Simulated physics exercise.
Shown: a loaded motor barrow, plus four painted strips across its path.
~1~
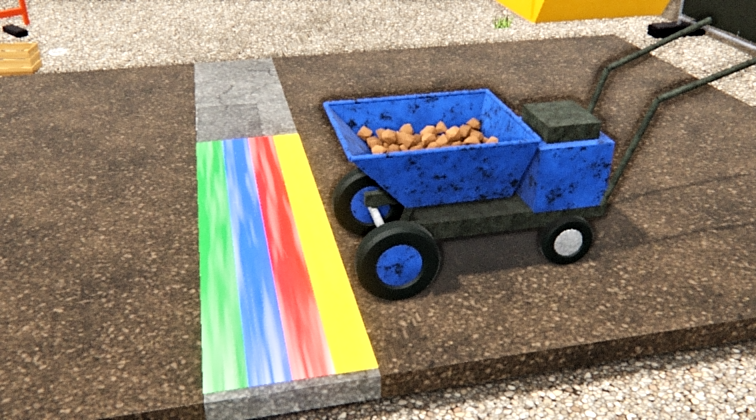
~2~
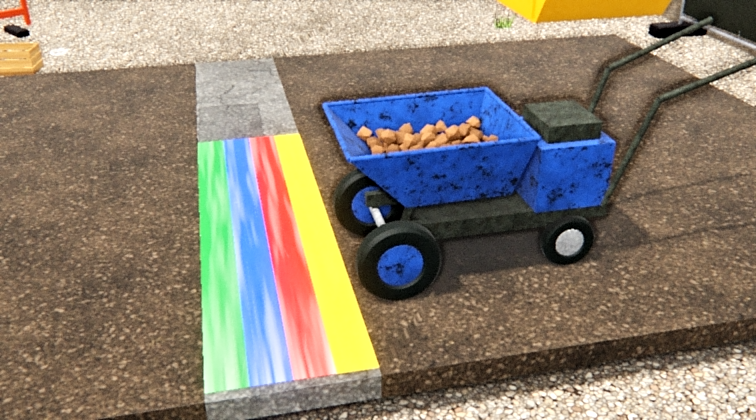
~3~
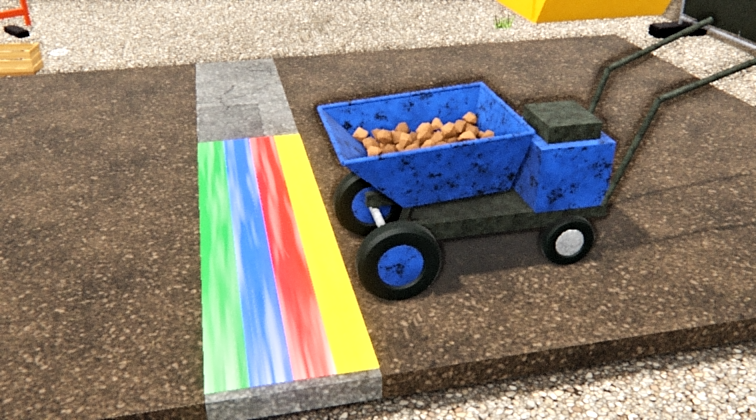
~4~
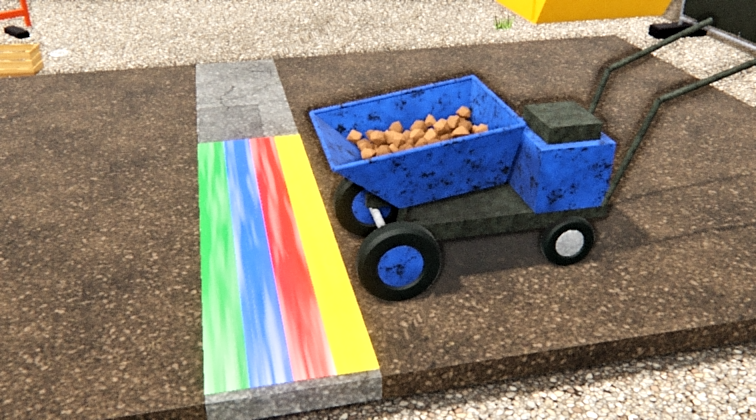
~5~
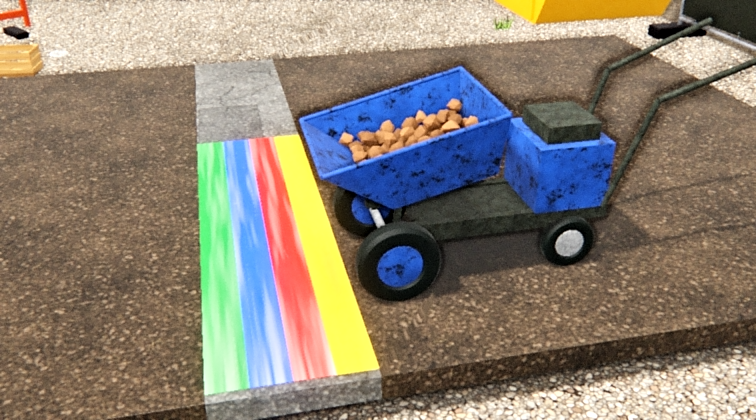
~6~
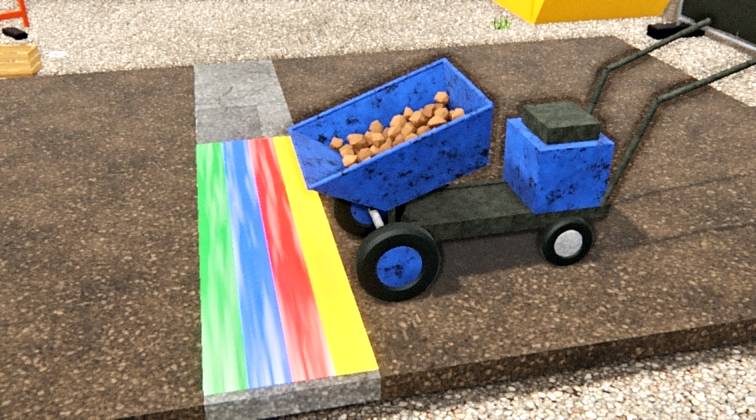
To begin with, a blue motor barrow loaded with brown clods stands with its skip level, just right of green, blue, red and yellow painted strips. The skip tilts gradually toward the left, its back end rising and its front lip lowering, while the clods stay inside and the wheels remain still.
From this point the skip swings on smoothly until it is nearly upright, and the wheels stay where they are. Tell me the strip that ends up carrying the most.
Green.
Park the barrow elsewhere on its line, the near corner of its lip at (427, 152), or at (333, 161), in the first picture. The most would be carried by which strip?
Case one gives red, case two gives the green strip.
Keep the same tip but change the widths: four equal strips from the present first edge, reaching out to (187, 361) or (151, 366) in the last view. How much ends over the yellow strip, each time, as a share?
First case 0 per cent, second case 0 per cent.
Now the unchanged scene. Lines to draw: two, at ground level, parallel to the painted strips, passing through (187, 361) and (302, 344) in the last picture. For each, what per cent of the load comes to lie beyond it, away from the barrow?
About 30 and 90 %.
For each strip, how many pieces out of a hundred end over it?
The yellow strip gets close to 0, the red strip close to 0, the blue strip close to 15 and the green strip close to 35.
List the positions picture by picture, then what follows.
Lip of the skip (351, 159), level; top of the load (446, 153), clay clods; yellow strip (345, 332); red strip (305, 337); blue strip (265, 343); green strip (223, 349), in the first frame.
Lip of the skip (350, 160), tipped barely; top of the load (446, 153), in the second frame.
Lip of the skip (344, 164), tipped barely; top of the load (452, 147), in the third frame.
Lip of the skip (335, 170), tipped a little; top of the load (461, 136), in the fourth frame.
Lip of the skip (323, 178), tipped a little; top of the load (451, 130), in the fifth frame.
Lip of the skip (310, 189), tipped clearly; top of the load (446, 130); yellow strip (345, 333); red strip (306, 339); blue strip (265, 345); green strip (224, 351), in the sixth frame.
Just after the last frame, skip tipped steeply; every one in the skip.
A moment on, skip tipped right over; roughly half in the skip; roughly a quarter over the blue strip; roughly a quarter over the green strip; just a few off the paint.
Further on, skip tipped right over; about a tenth in the skip; roughly a quarter over the blue strip; roughly a third over the green strip; roughly a third off the paint.
When it is over, skip tipped right over; about a tenth in the skip; not one over the yellow strip; not one over the red strip; roughly a quarter over the blue strip; roughly a third over the green strip; roughly a third off the paint.
